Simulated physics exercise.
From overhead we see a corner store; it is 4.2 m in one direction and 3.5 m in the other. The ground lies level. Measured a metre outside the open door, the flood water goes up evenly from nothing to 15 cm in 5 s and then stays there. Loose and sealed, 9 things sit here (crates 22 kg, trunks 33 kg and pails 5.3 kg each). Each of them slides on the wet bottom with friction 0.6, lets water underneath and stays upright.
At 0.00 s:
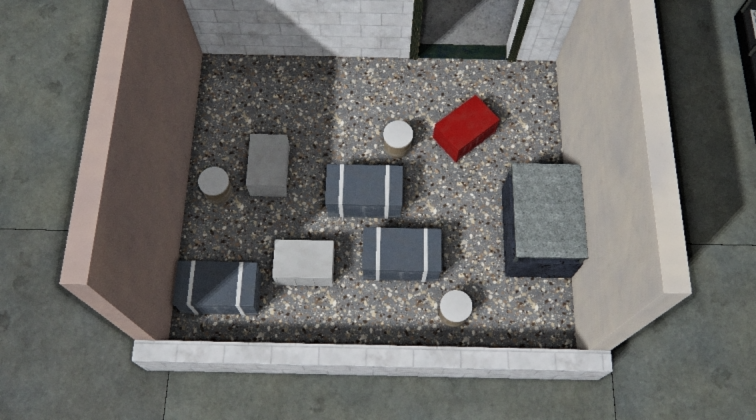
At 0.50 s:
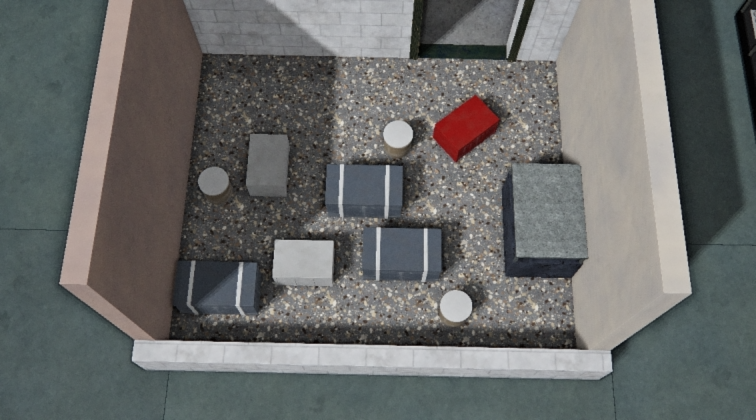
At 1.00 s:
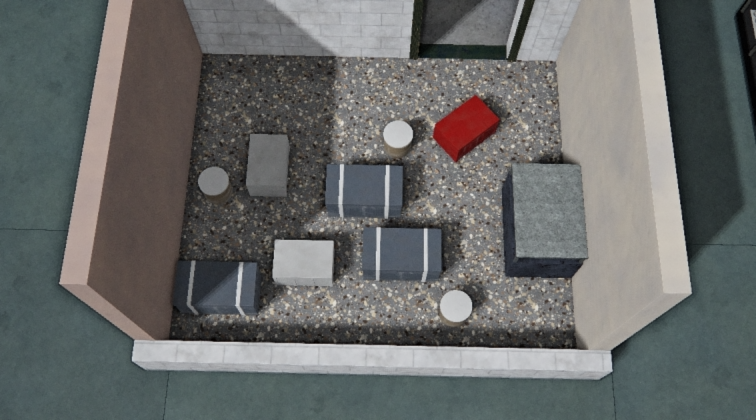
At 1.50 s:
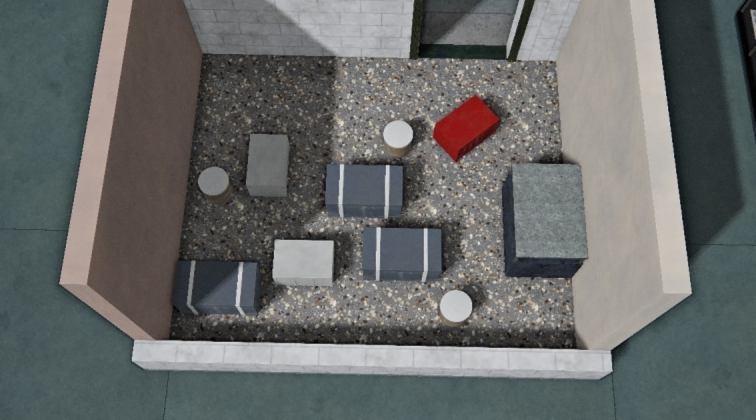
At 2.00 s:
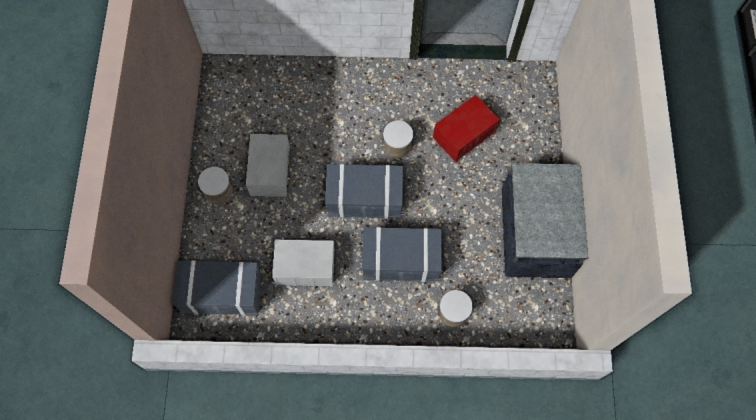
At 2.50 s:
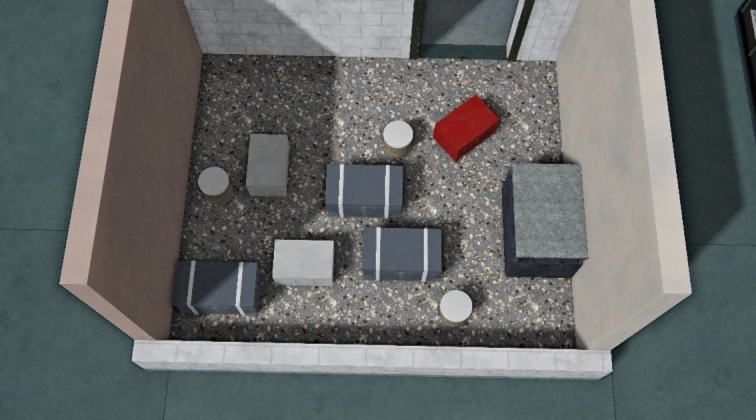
In a small walled room with a speckled floor and an open doorway, a red crate, striped trunks, pale round pails and grey boxes sat scattered about, and none of them moved.
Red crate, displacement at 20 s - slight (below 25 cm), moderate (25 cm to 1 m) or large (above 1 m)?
It ends up well off.
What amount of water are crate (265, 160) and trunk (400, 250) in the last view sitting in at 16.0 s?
9 and 10 cm.
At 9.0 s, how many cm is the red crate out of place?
Shift by then: About 40 cm.
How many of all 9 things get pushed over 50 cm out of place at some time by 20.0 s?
It works out to 7.
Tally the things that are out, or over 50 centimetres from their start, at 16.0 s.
It comes to 6.
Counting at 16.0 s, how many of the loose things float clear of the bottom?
Tally: 7 of them.
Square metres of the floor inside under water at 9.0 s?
I'd estimate close to 9.5 m2.
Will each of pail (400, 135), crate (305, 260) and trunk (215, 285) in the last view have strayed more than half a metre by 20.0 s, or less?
The first is higher, the second higher and the third lower.
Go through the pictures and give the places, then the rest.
In the first picture, the red crate at (467, 122) rests on the ground; 0.0 m2 under water; 0 of 9 have shifted.
In the second picture, the red crate at (467, 122), on the bottom; 0.0 m2 under water; 0 of 9 have shifted.
In the third picture, the red crate at (467, 122), on the bottom; water covers 0.0 m2; 0 of 9 have shifted.
In the fourth picture, the red crate at (467, 122), on the bottom; 0.0 m2 under water; 0 of 9 have shifted.
In the fifth picture, the red crate at (467, 122) rests on the ground; 0.0 m2 under water; 0 of 9 have shifted.
In the sixth picture, the red crate at (467, 122), on the bottom; water covers 0.0 m2; 0 of 9 have shifted.
After 4.0 s the red crate is near (467, 122), 0.0 m from its start, aground; 0 afloat.
After 9.0 s the red crate is near (470, 152), 0.4 m from its start, afloat; 2 afloat.
After 16.0 s the red crate is near (475, 306), 2.1 m from its start, afloat; 7 afloat.
After 20.0 s the red crate is near (534, 299), 2.1 m from its start, afloat; 9 afloat.
